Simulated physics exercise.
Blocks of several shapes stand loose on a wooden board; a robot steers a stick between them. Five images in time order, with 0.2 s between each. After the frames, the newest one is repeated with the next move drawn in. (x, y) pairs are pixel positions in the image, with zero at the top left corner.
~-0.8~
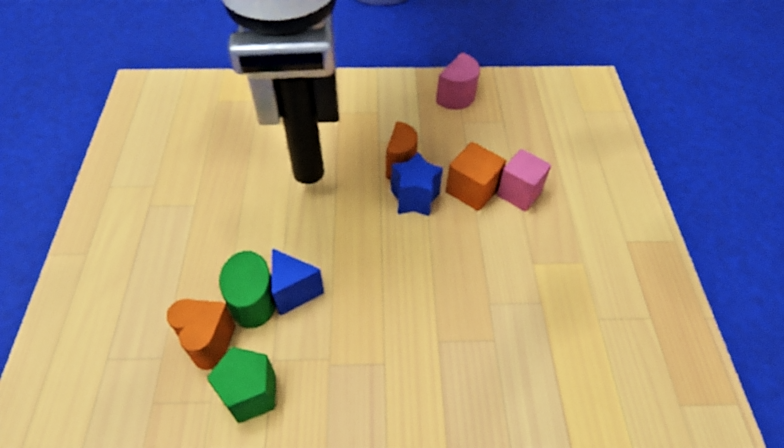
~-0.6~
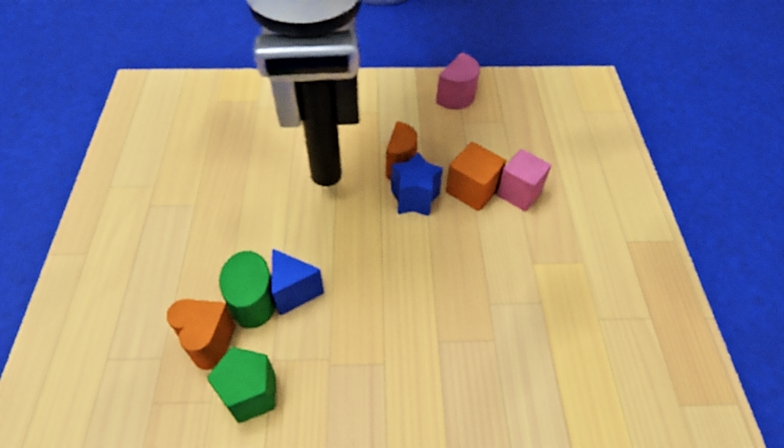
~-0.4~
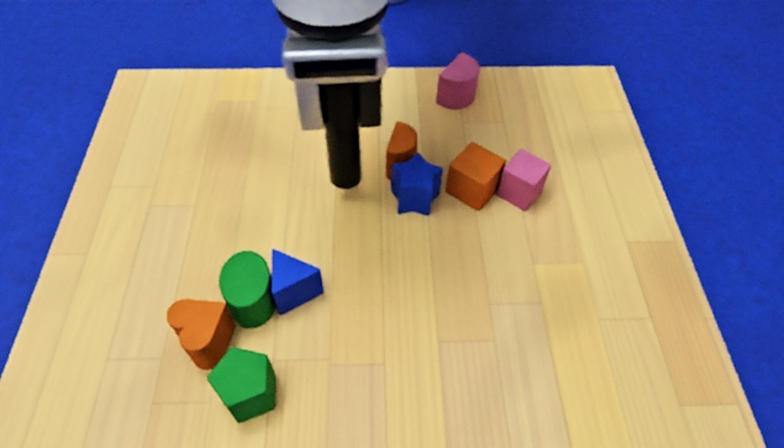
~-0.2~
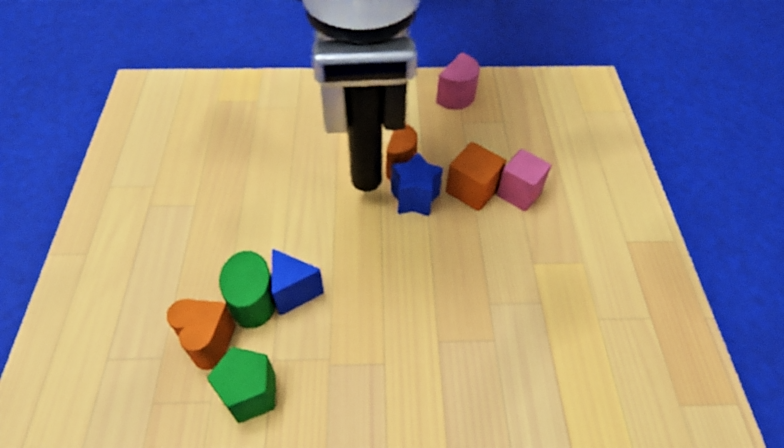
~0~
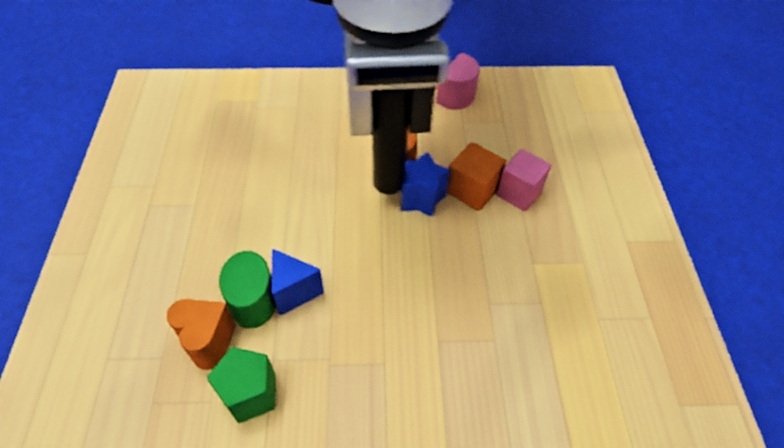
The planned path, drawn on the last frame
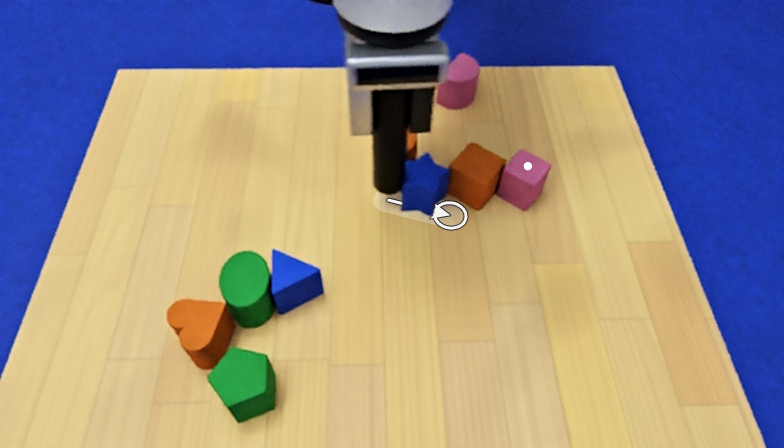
A robot arm holding a black stick hangs over a pale wooden board on a blue surface, seen from a fixed, raised viewpoint. A blue star, orange and pink blocks stand at the upper right, with a green cylinder, blue triangle, orange heart and green pentagon at the lower left. The stick glides rightward, then nudges the star slightly right toward the orange cube.
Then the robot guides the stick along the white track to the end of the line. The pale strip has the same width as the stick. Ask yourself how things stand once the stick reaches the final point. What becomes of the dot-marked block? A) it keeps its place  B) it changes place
Correct choice: B.
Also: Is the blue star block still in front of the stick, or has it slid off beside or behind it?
By the time the path ends, the blue star block is still sitting right in front of the stick.
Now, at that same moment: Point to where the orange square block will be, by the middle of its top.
The centre of its top will be at (507, 151).
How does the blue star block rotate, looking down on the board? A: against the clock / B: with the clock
Choice A: Against the clock.
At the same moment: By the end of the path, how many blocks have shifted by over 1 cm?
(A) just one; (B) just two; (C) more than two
C (more than two)
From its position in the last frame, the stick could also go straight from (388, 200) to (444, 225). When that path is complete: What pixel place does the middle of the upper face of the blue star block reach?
For the centre of its top, I'd go with (477, 185).
The line goes from (388, 200) directly to (450, 215); the dot is on the pink square block.
On the path given first. Halfway along, stick (421, 191); blue star block (456, 177); orange square block (491, 158); pink square block (533, 167).
At the end, stick (453, 198); orange half-round block unmoved; blue star block (486, 178), turned 20° anticlockwise; orange square block (507, 151); pink square block (544, 167).
